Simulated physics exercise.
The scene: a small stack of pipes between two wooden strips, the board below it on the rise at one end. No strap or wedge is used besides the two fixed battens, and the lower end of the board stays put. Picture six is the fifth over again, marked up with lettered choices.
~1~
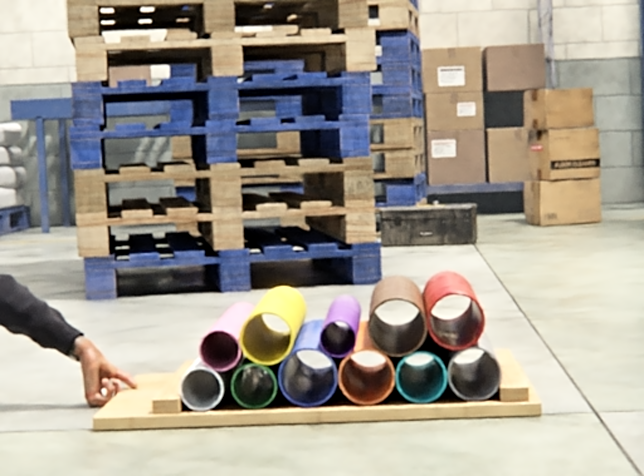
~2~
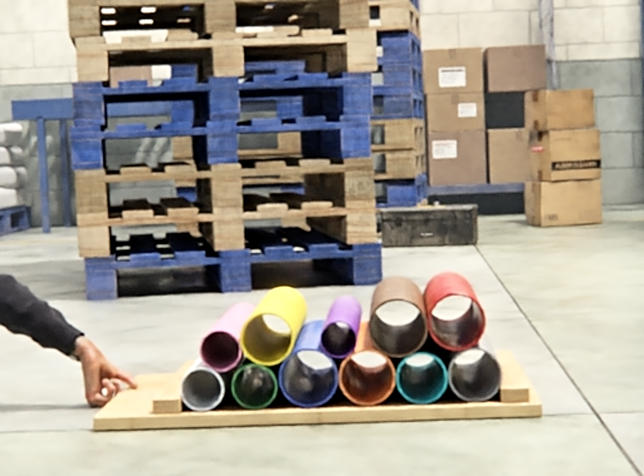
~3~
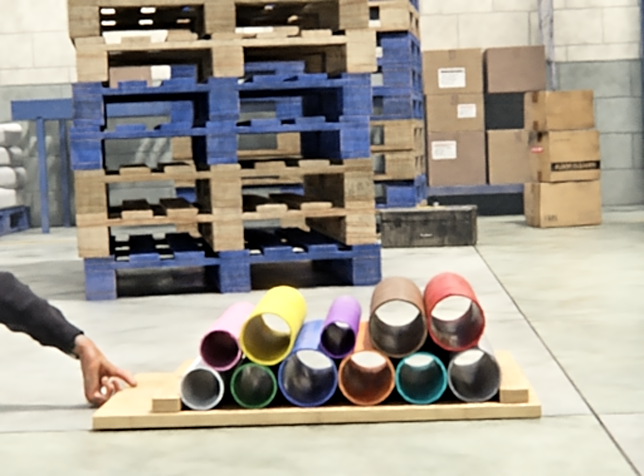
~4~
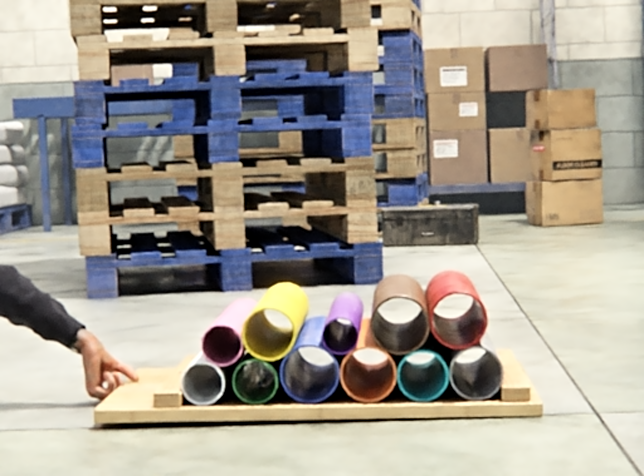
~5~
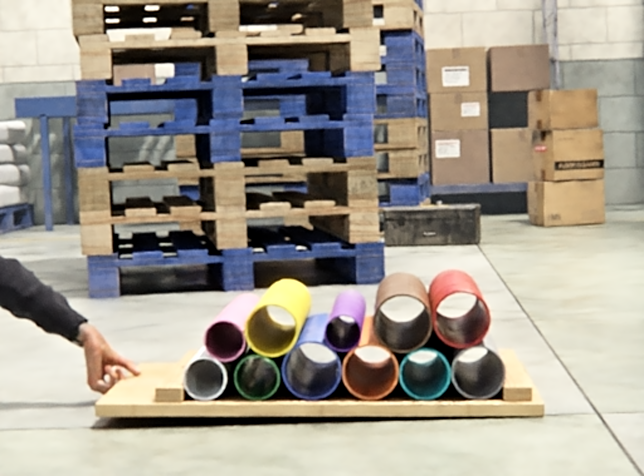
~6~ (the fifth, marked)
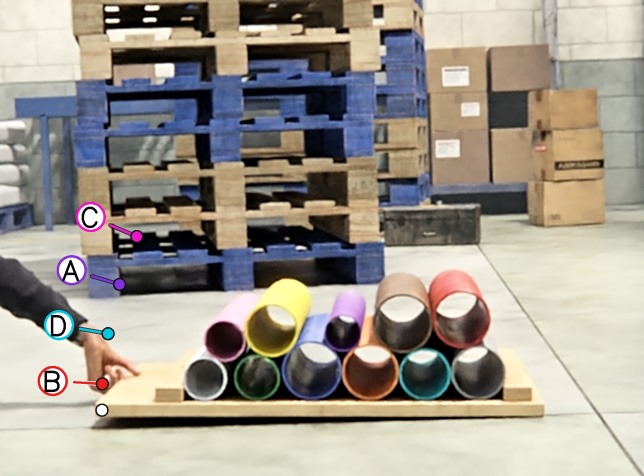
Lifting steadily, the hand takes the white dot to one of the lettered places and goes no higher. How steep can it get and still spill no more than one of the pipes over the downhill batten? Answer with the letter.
The highest mark that will do is A.
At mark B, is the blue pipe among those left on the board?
The blue pipe: Yes.
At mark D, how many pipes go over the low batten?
With D, none.
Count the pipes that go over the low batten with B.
At B the number is none.
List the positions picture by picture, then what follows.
The first picture shows purple pipe (338, 339); yellow pipe (267, 338); pink pipe (220, 350).
The second picture shows pink pipe (221, 350); brown pipe (398, 328).
The third picture shows board (321, 386); white pipe (201, 388); green pipe (254, 386); purple pipe (338, 339).
The fourth picture shows board (323, 383); white pipe (203, 383); green pipe (255, 381).
The fifth picture shows board (324, 380); white pipe (204, 378); green pipe (257, 377).
On the marked copy, A at (119, 284); B at (103, 384); C at (137, 237); D at (108, 334); the white dot at (102, 410).
Taking A. A third of the way, board at 13°.
Two thirds of the way, board at 18°.
When it is over, board at 18°, one over the low batten (red).
As for the rest, B none over the low batten; C two over the low batten (brown, red); D none over the low batten.
